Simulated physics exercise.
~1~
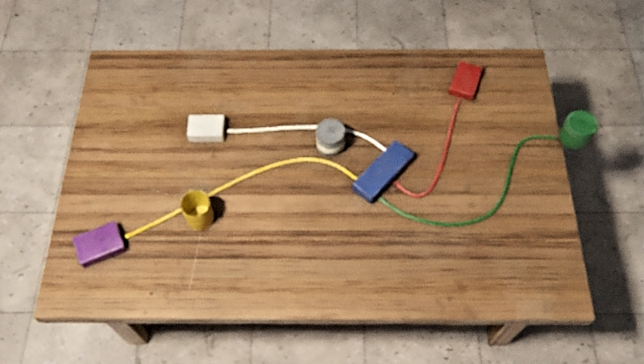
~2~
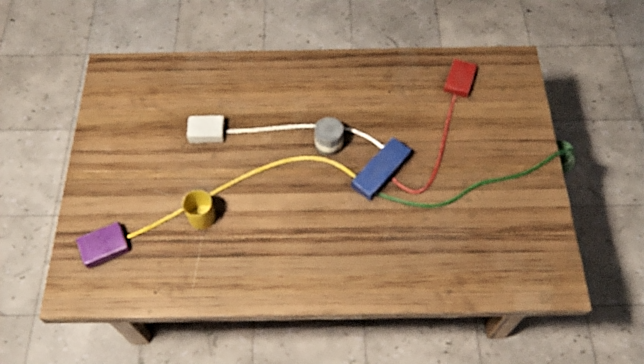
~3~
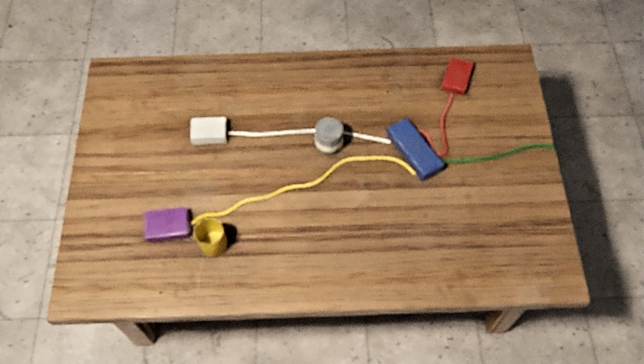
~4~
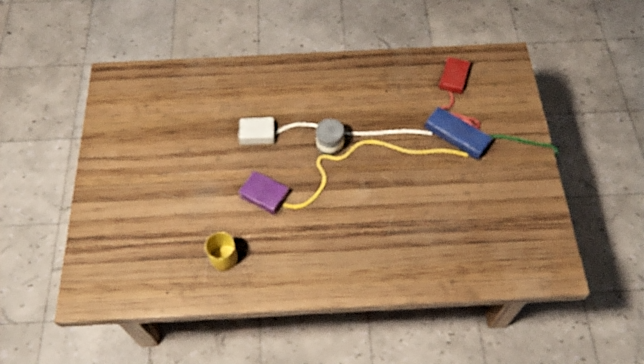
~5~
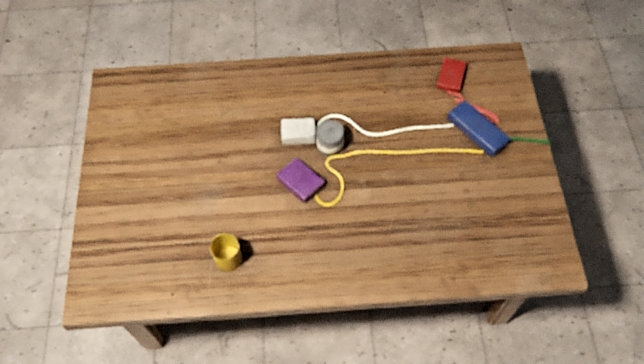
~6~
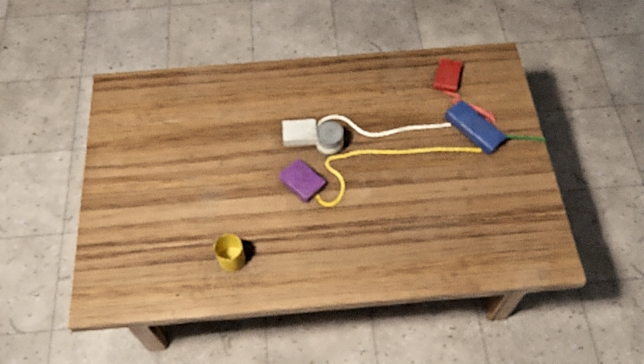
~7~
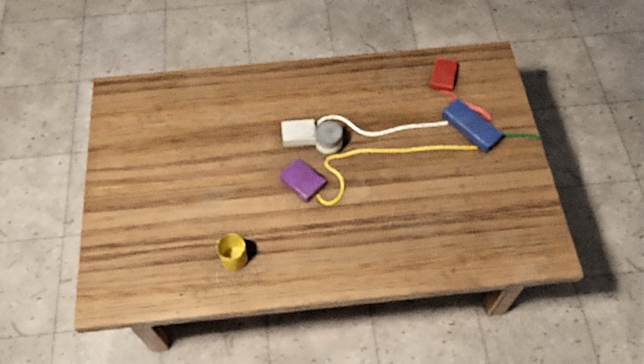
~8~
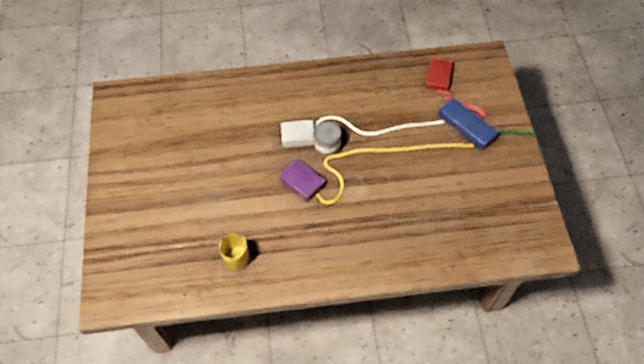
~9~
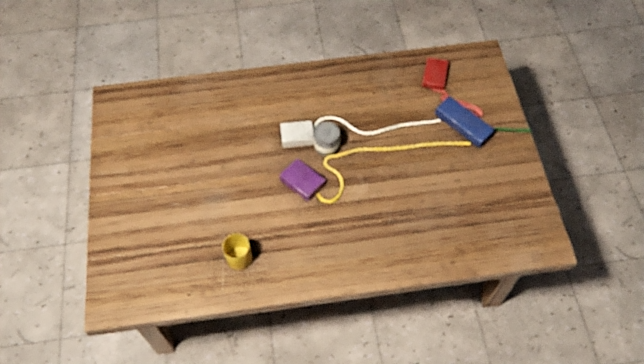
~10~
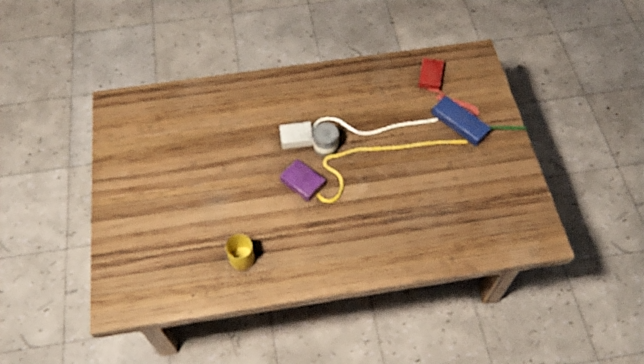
A wooden table held a blue block with cords running to several small items, and when the green cup-like one dropped off the right edge, it dragged the block, purple box and white box rightward, nudging the yellow cup before everything settled.
